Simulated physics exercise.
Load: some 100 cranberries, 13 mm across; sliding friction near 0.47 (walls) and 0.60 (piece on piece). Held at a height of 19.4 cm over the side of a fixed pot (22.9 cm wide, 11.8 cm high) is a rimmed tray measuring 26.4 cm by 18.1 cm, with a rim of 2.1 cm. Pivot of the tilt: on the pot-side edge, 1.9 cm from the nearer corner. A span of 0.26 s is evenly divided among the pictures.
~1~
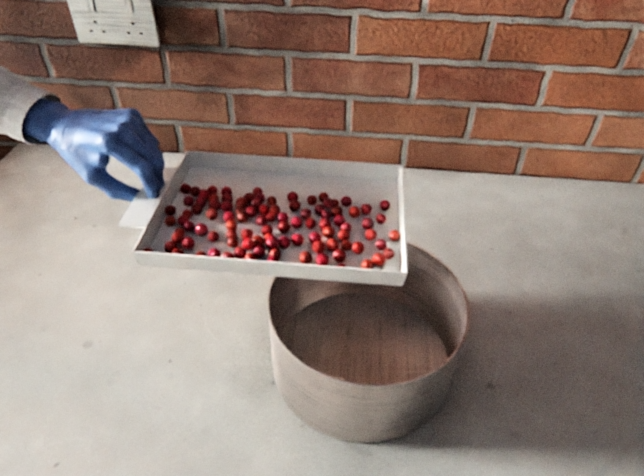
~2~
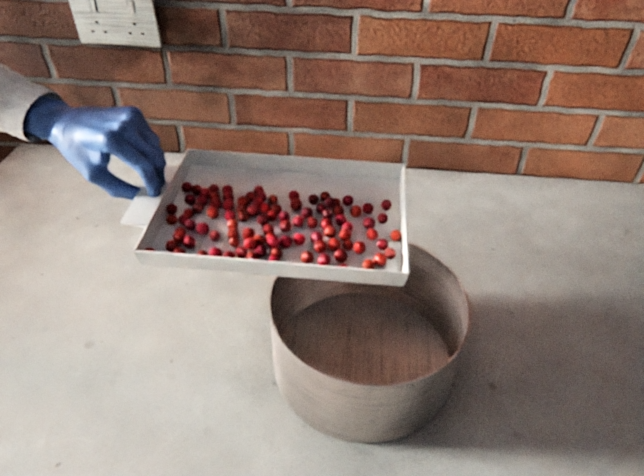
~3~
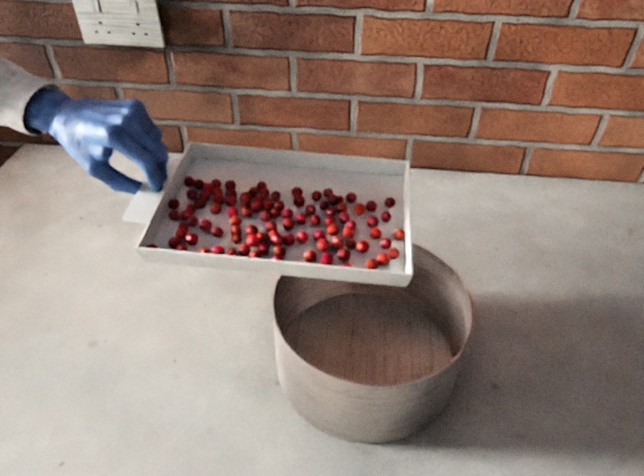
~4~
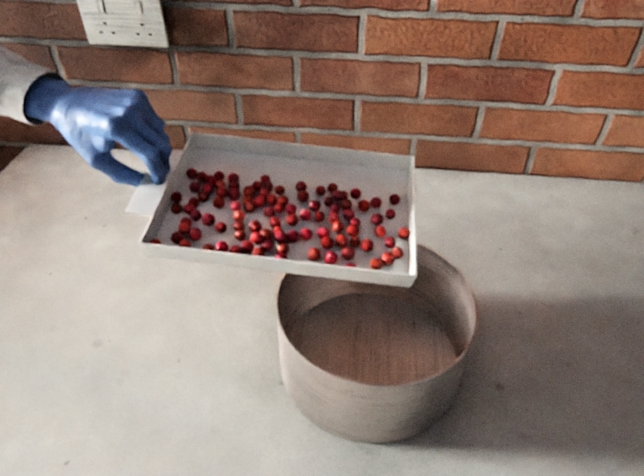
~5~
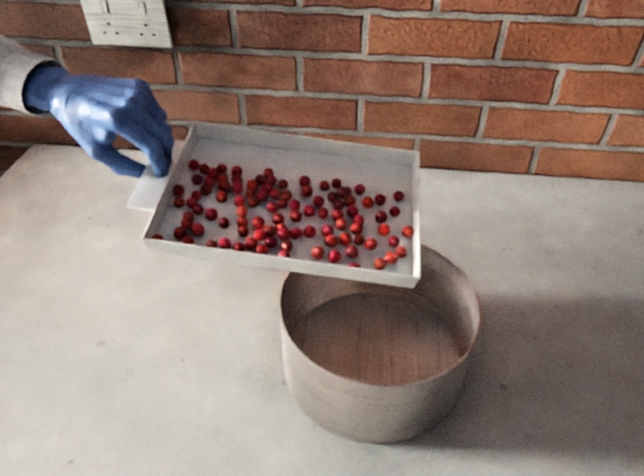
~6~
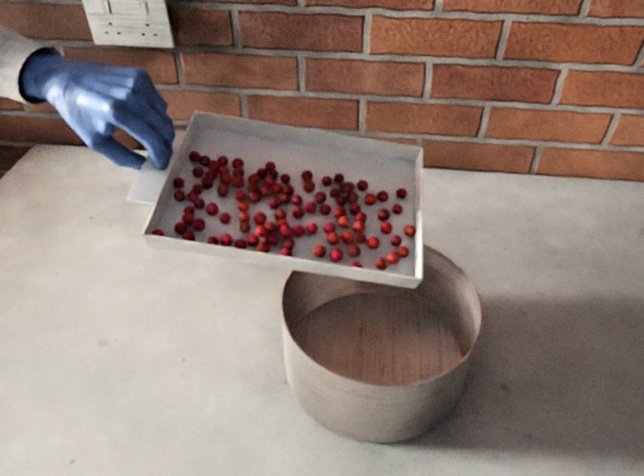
In this clip, a blue-gloved hand holds a shallow white tray of small red berries partly above a round pot on a grey surface by a brick wall, then gradually tilts it, raising the back edge slightly.
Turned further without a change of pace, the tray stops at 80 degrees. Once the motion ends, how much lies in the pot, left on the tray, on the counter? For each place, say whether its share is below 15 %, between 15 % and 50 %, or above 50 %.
Pot: A little, tray: The greater portion, counter: A little.
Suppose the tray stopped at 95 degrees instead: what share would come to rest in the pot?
Then about 35 per cent.
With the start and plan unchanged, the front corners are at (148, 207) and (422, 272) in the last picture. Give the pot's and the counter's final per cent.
You'd end with pot at 0 and counter at 0.
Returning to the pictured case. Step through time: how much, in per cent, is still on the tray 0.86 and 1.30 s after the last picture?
In turn: 100, 100.
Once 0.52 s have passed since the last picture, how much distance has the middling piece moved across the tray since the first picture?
It has moved some 4 cm from its start.
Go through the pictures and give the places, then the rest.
Tray tilt 0 degrees, front corners at (136, 250) and (404, 270); middle of the pieces at (267, 231); pot at (368, 299), in the first picture.
Tray tilt 1 degrees, front corners at (137, 249) and (406, 271); middle of the pieces at (269, 230), in the second picture.
Tray tilt 3 degrees, front corners at (140, 246) and (409, 272); middle of the pieces at (272, 227), in the third picture.
Tray tilt 6 degrees, front corners at (143, 241) and (413, 273), lowest corner right front; middle of the pieces at (275, 223), in the fourth picture.
Tray tilt 9 degrees, front corners at (145, 237) and (417, 275), lowest corner right front; middle of the pieces at (279, 219), in the fifth picture.
Tray tilt 12 degrees, front corners at (146, 232) and (419, 276), lowest corner right front; middle of the pieces at (281, 215); pot at (381, 299), in the sixth picture.
Then, 0.52 s after the last picture, tilt 45 degrees; the tray holds 100 %, the pot 0 %.
Then, 0.86 s after the last picture, tilt 66 degrees; the tray holds 100 %, the pot 0 %.
Then, 1.30 s after the last picture, tilt 80 degrees; the tray holds 100 %, the pot 0 %.
In the end, pot 0 %, tray 100 %, counter 0 %.
